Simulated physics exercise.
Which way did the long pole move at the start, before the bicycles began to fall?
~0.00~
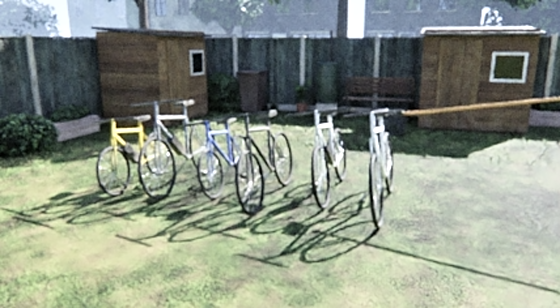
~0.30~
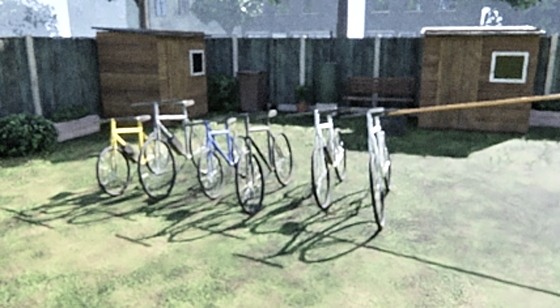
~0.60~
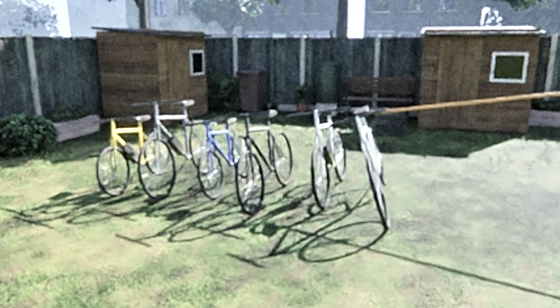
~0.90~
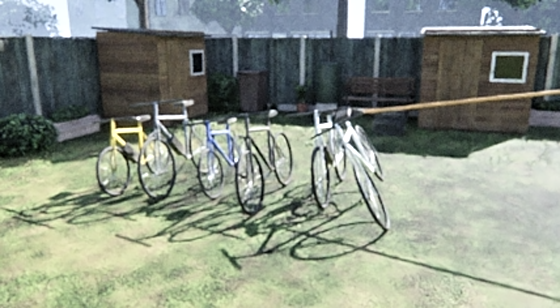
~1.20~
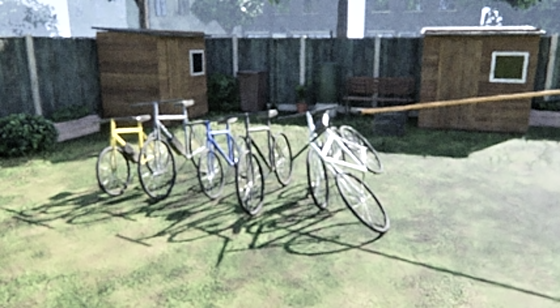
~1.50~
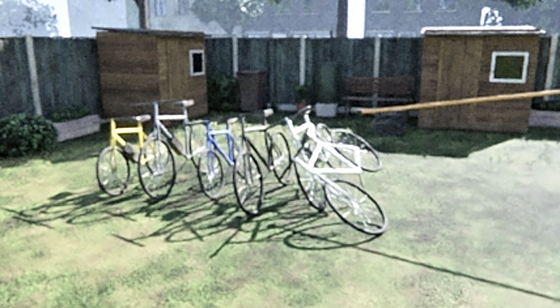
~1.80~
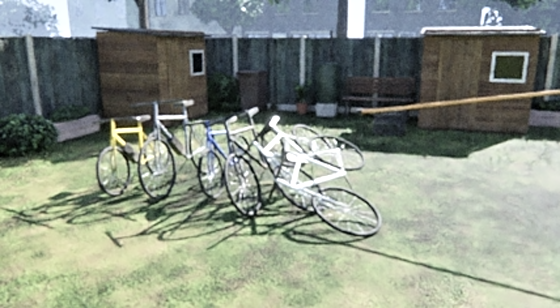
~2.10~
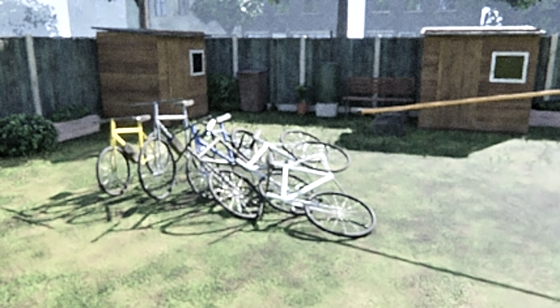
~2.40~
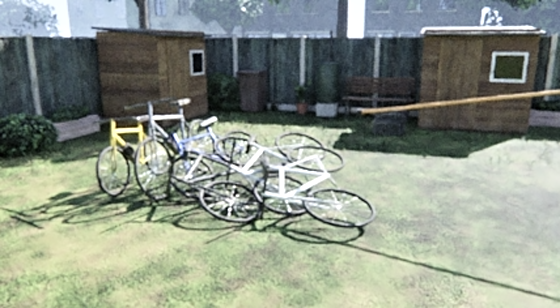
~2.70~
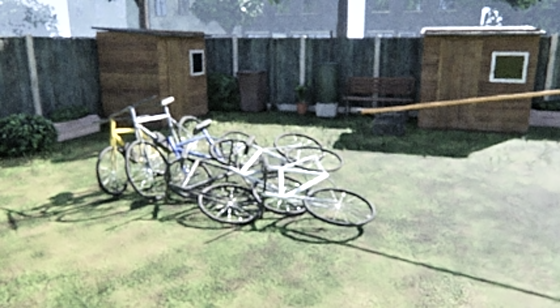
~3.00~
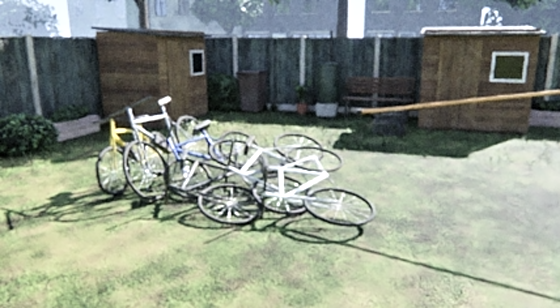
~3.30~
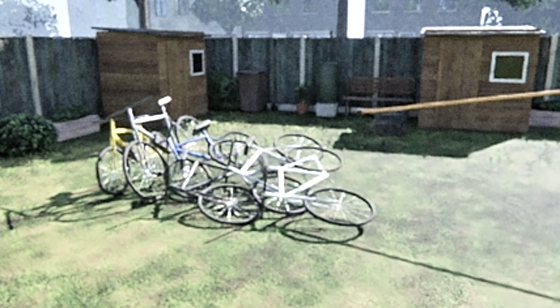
The pole moved to the left, toward the bicycle at the right end of the row.
